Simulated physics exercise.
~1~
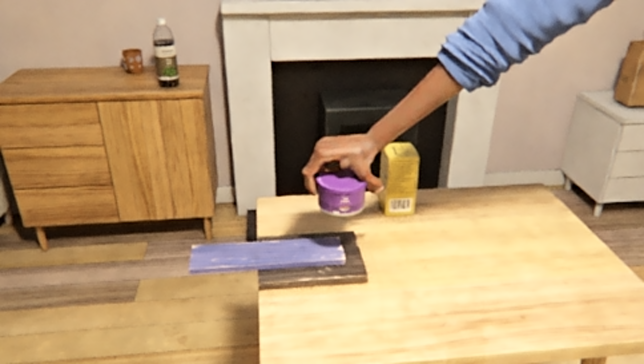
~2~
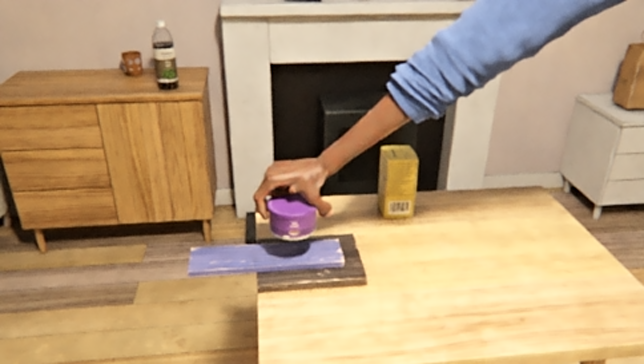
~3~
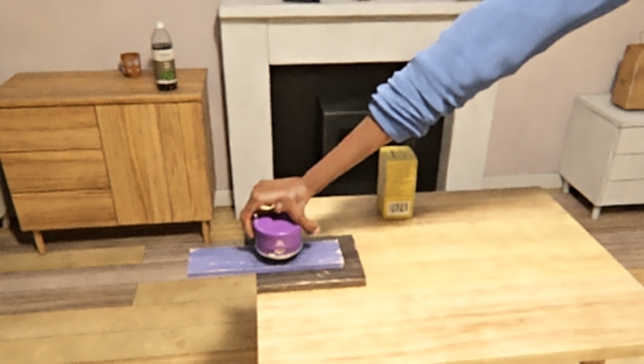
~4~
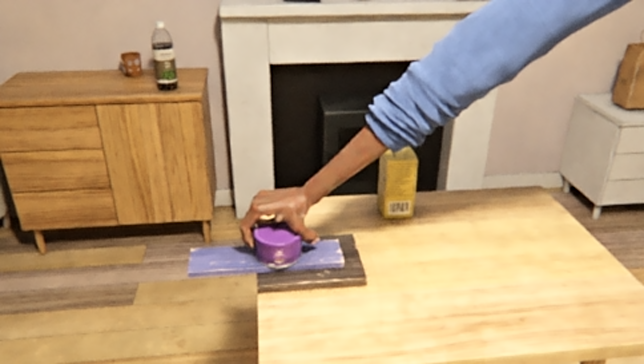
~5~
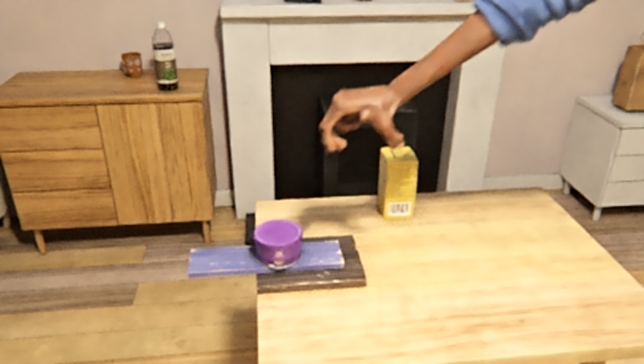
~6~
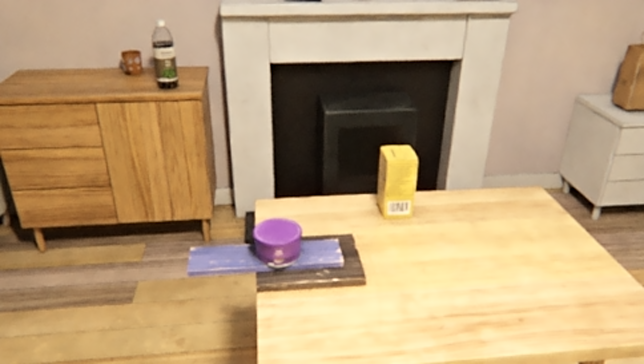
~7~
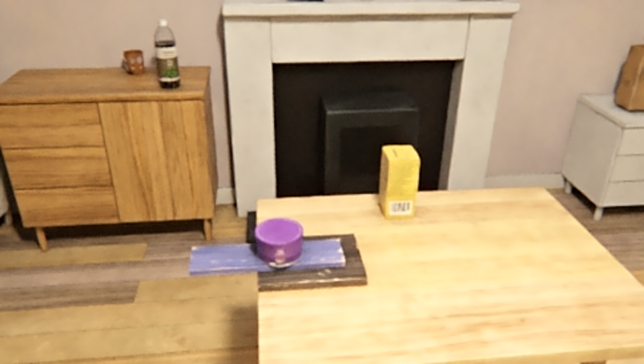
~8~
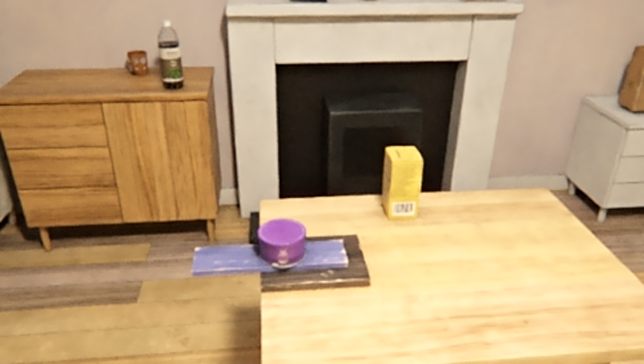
In the video, a hand lowers a purple tub onto a blue plank that lies across a black slab and sticks out over a wooden table's left end, near a yellow carton. The hand lets go and withdraws, and the tub and plank stay at rest.
